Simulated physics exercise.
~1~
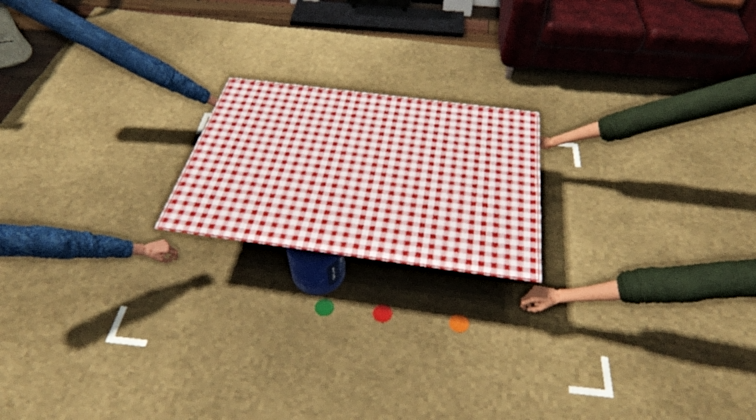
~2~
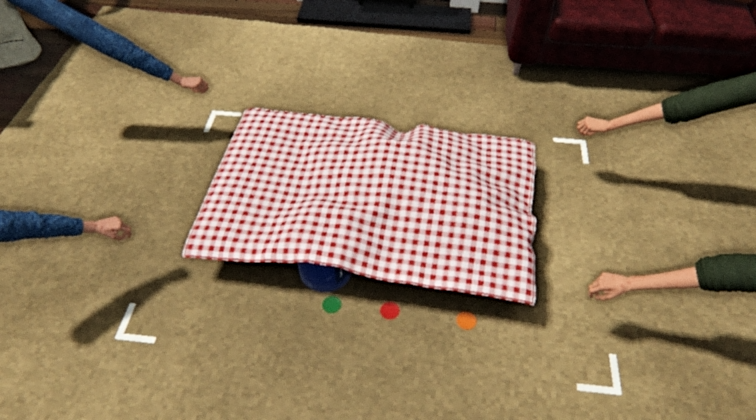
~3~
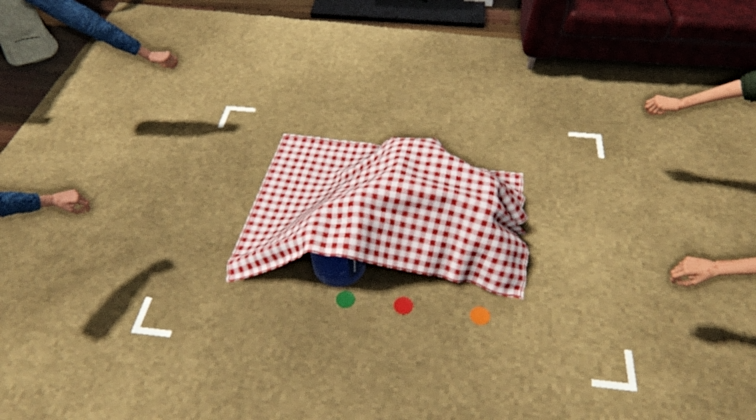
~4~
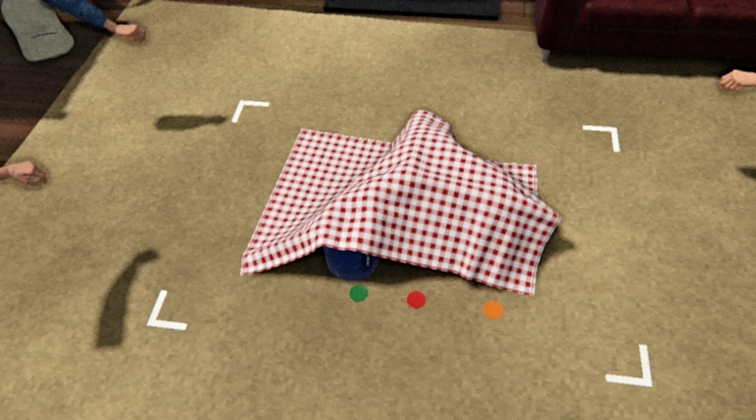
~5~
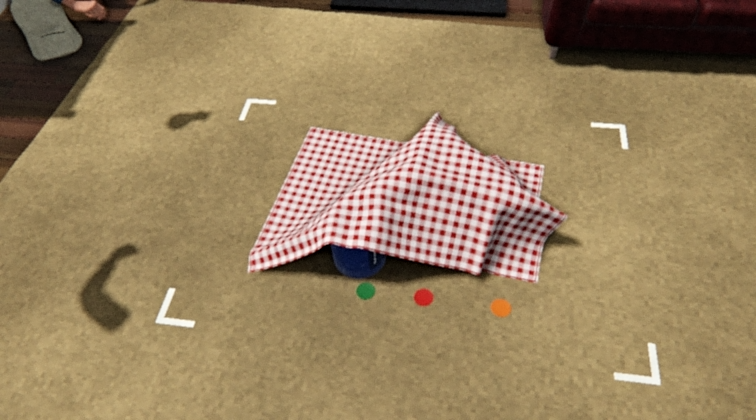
We see four hands release a red-and-white checked cloth above a beige carpet, and it drops over a partly visible blue container and drapes into peaked folds as the hands withdraw, leaving the green, red and orange discs in front uncovered.
